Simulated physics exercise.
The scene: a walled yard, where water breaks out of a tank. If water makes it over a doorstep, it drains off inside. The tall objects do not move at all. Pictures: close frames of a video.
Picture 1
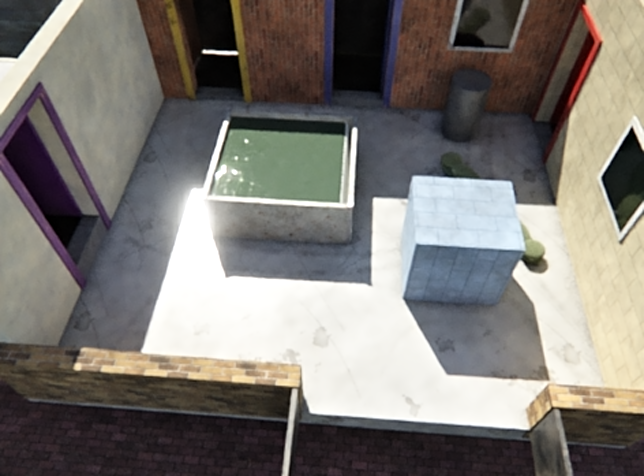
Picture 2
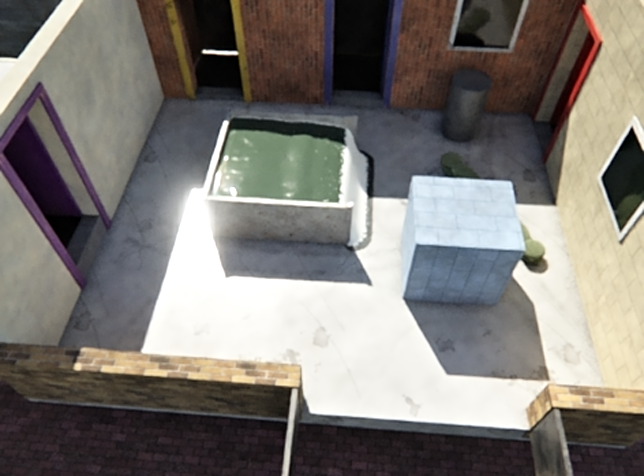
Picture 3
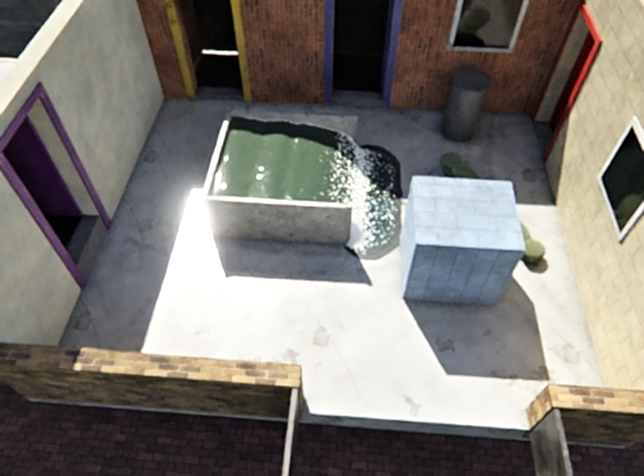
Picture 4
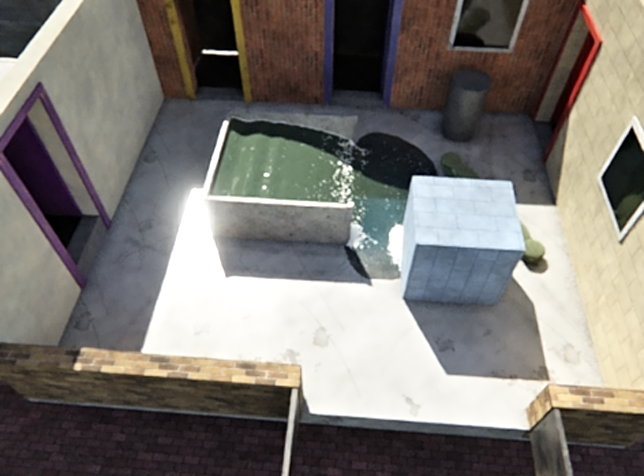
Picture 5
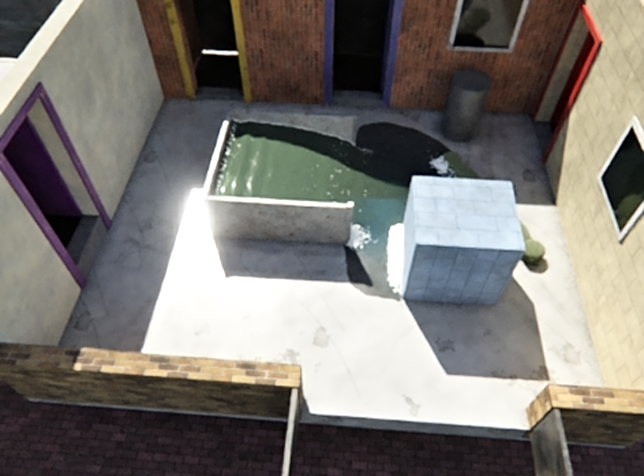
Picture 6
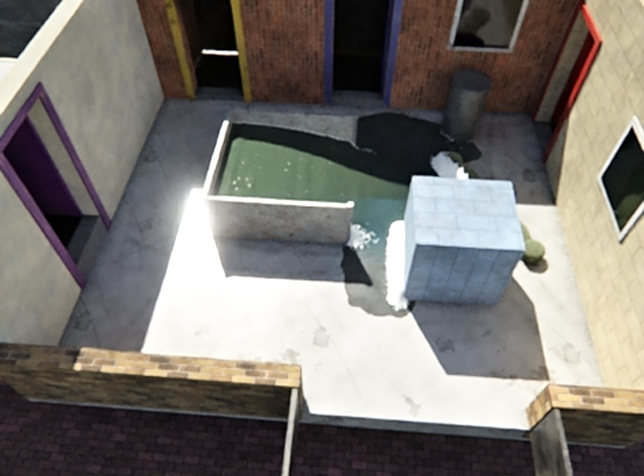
Green water pours from the right side of a tank and spreads around a pale block.
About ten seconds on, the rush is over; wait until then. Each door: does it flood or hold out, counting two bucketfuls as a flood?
Yellow door holds out, blue door holds out, red door floods, purple door holds out.
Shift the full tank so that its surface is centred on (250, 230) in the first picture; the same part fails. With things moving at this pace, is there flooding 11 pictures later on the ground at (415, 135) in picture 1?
Submerged.
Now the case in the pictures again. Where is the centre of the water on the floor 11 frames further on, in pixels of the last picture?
Near pixel (406, 204).
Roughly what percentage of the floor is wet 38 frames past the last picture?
It comes to roughly 80 in a hundred.
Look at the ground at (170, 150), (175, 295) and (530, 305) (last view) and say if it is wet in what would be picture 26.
In that order the points end up high and dry, high and dry and soaked.
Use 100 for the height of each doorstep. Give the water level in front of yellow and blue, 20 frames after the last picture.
In turn 0 and 70 per cent.
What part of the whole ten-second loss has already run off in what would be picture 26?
That comes to 40 per cent, as I work it out.
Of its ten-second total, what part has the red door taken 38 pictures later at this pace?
Close to 90 %.
A moment on, water covers 40 % of the floor; the yellow door not reached, the blue door wet at the sill, nothing in, the red door wet at the sill, nothing in, the purple door not reached.
Next, water covers 50 % of the floor; the yellow door not reached, the blue door wet at the sill, nothing in, the red door over two buckets in, the purple door not reached.
Then, water covers 60 % of the floor; the yellow door not reached, the blue door wet at the sill, nothing in, the red door far over two buckets in, the purple door not reached.
Later, water covers 80 % of the floor; the yellow door wet at the sill, nothing in, the blue door under two buckets in, the red door far over two buckets in, the purple door wet at the sill, nothing in.
In the end, water covers 95 % of the floor; the yellow door wet at the sill, nothing in, the blue door under two buckets in, the red door far over two buckets in, the purple door wet at the sill, nothing in.
